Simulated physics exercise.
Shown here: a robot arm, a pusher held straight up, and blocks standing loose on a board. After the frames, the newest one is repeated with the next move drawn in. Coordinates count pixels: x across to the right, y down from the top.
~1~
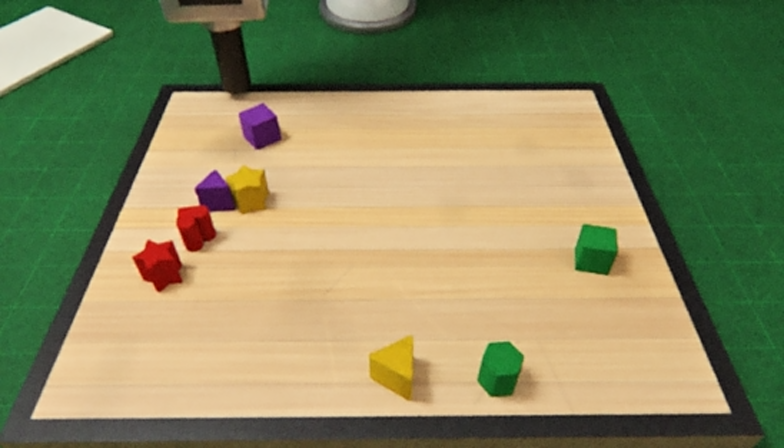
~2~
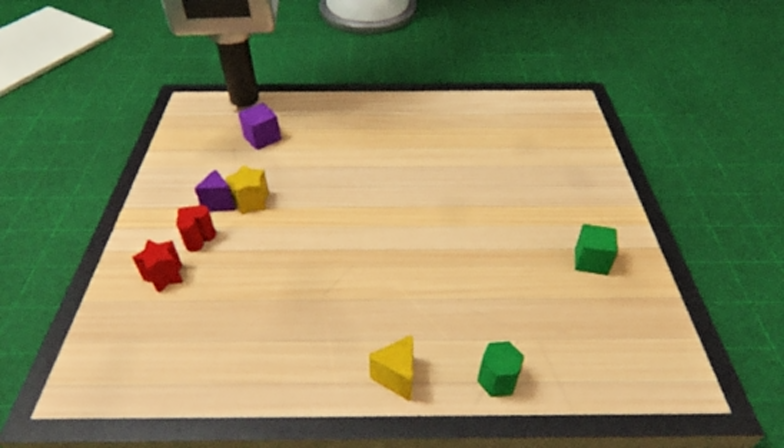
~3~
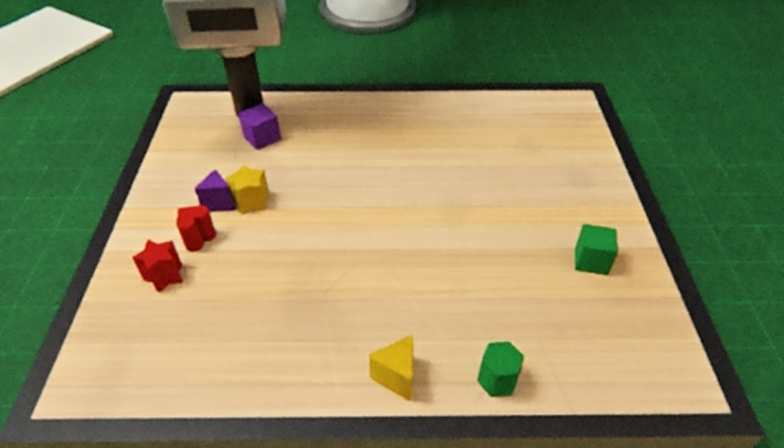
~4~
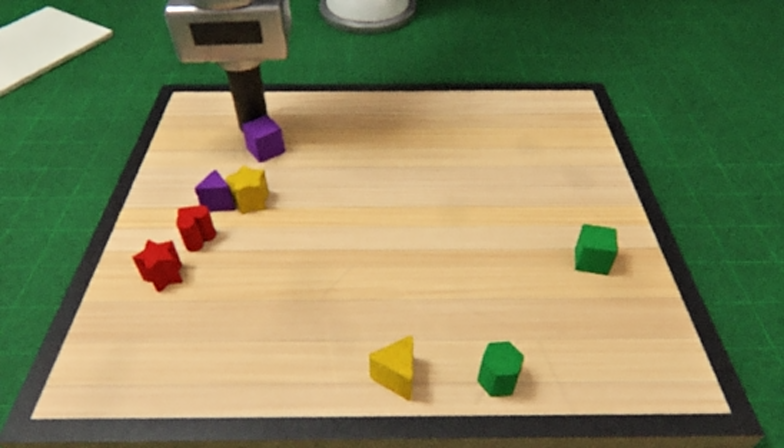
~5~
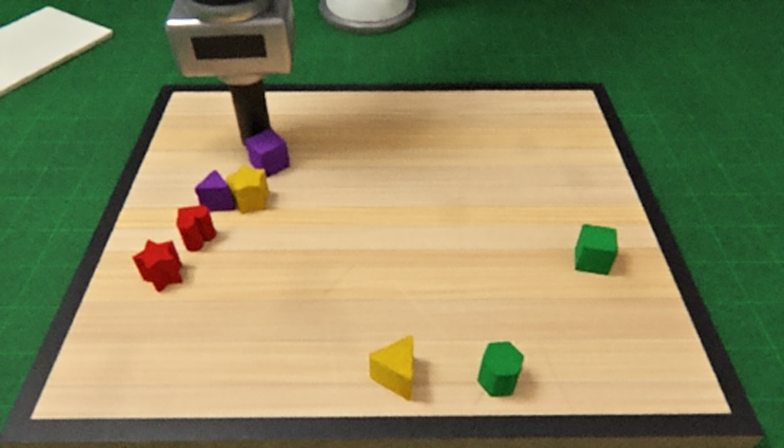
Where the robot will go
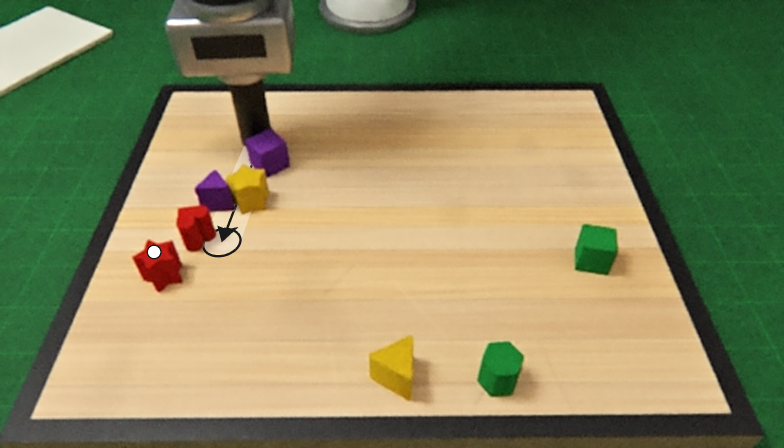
A robot arm lowers toward a purple block and pushes it down toward a yellow star.
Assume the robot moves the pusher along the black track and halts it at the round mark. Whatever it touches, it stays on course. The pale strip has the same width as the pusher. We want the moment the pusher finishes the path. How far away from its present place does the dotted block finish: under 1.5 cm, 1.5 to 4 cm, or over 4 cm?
The best fit is under 1.5 cm.
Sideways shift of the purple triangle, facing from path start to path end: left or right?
The right-hand side.
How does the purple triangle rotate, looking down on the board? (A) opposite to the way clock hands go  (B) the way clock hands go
Answer: B.
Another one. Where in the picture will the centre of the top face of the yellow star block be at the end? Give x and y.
Pixel (252, 212).
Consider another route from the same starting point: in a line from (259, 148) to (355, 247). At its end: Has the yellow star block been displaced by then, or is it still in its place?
It is shifted.
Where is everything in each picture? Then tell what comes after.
The first frame shows tip of the pusher (238, 86), middles of tops, red star block (154, 252), purple triangle (212, 181), yellow star block (246, 177), purple square piece (258, 114).
The second frame shows pusher (245, 99), nothing pushed.
The third frame shows pusher (251, 112), nothing pushed.
The fourth frame shows pusher (255, 126), purple square piece (261, 126).
The fifth frame shows pusher (258, 139), red star block (154, 252), purple triangle (212, 181), yellow star block (246, 177), purple square piece (265, 141).
The line goes in a line from (259, 148) to (222, 242); the dot is on the red star block.
The first path, step by step. One third of the way, pusher (246, 168); purple square piece (271, 159), turned 35° anticlockwise.
Two thirds of the way, pusher (233, 200); purple triangle (199, 192), turned 20° clockwise; yellow star block (250, 202), turned 45° anticlockwise; purple square piece (272, 160), turned 45° anticlockwise.
At the end, pusher (219, 234); red star block unmoved; purple triangle (191, 196), turned 30° clockwise; yellow star block (252, 212), turned 110° anticlockwise; purple square piece (272, 160), turned 45° anticlockwise.
